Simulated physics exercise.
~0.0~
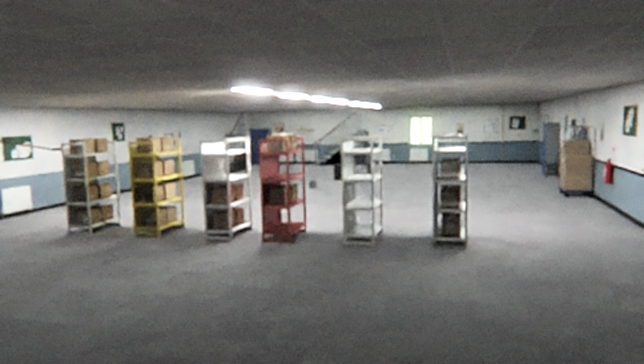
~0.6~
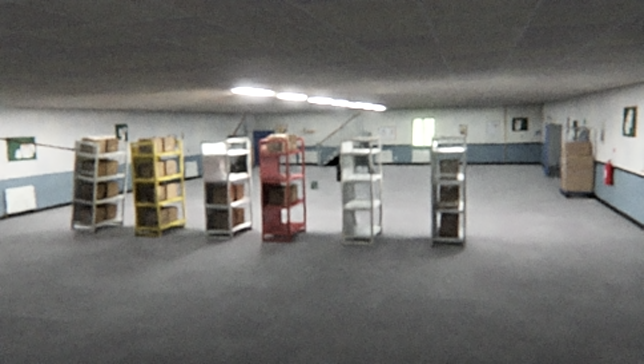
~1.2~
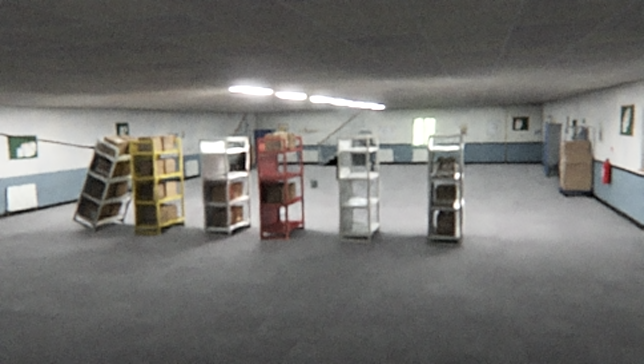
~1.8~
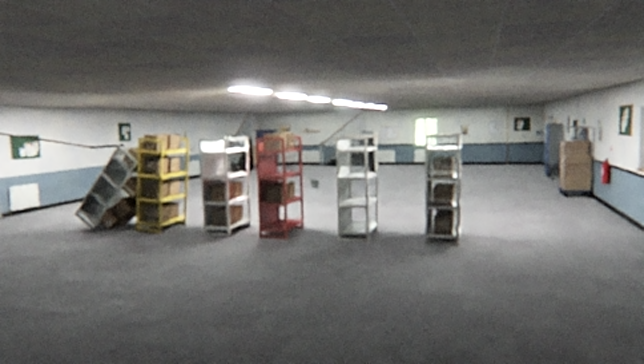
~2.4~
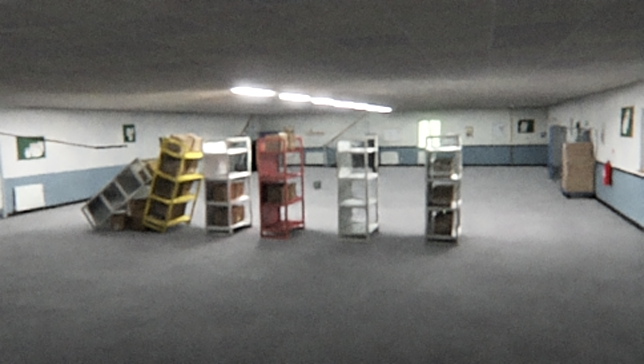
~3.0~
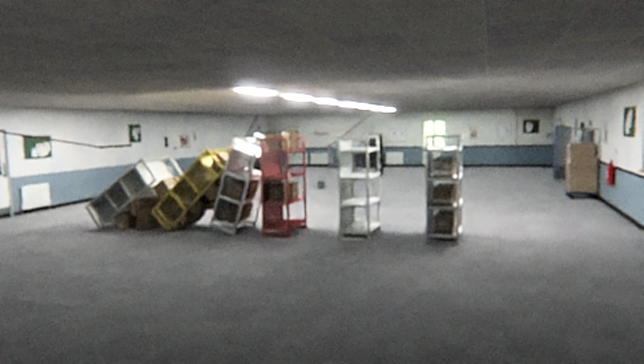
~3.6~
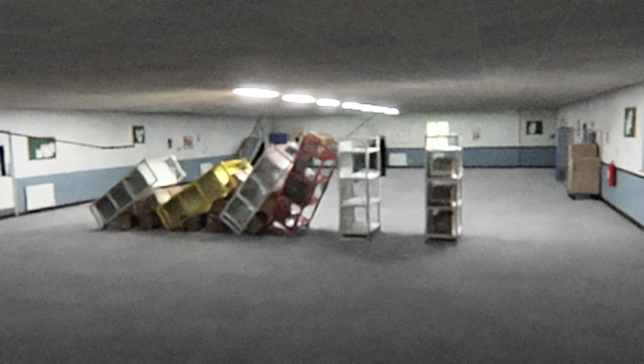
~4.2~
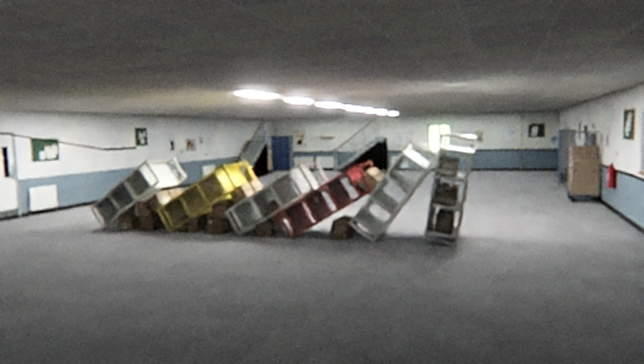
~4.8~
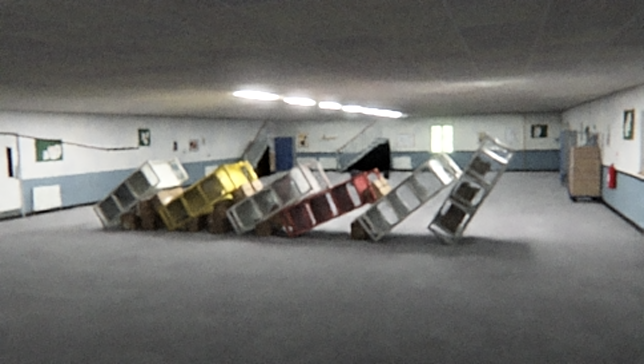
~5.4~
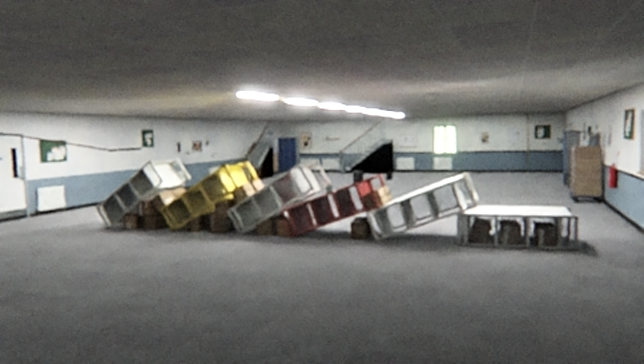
Six carton-laden shelving racks toppling left to right like dominoes in a low-ceilinged hall, the last falling flat, none left standing.
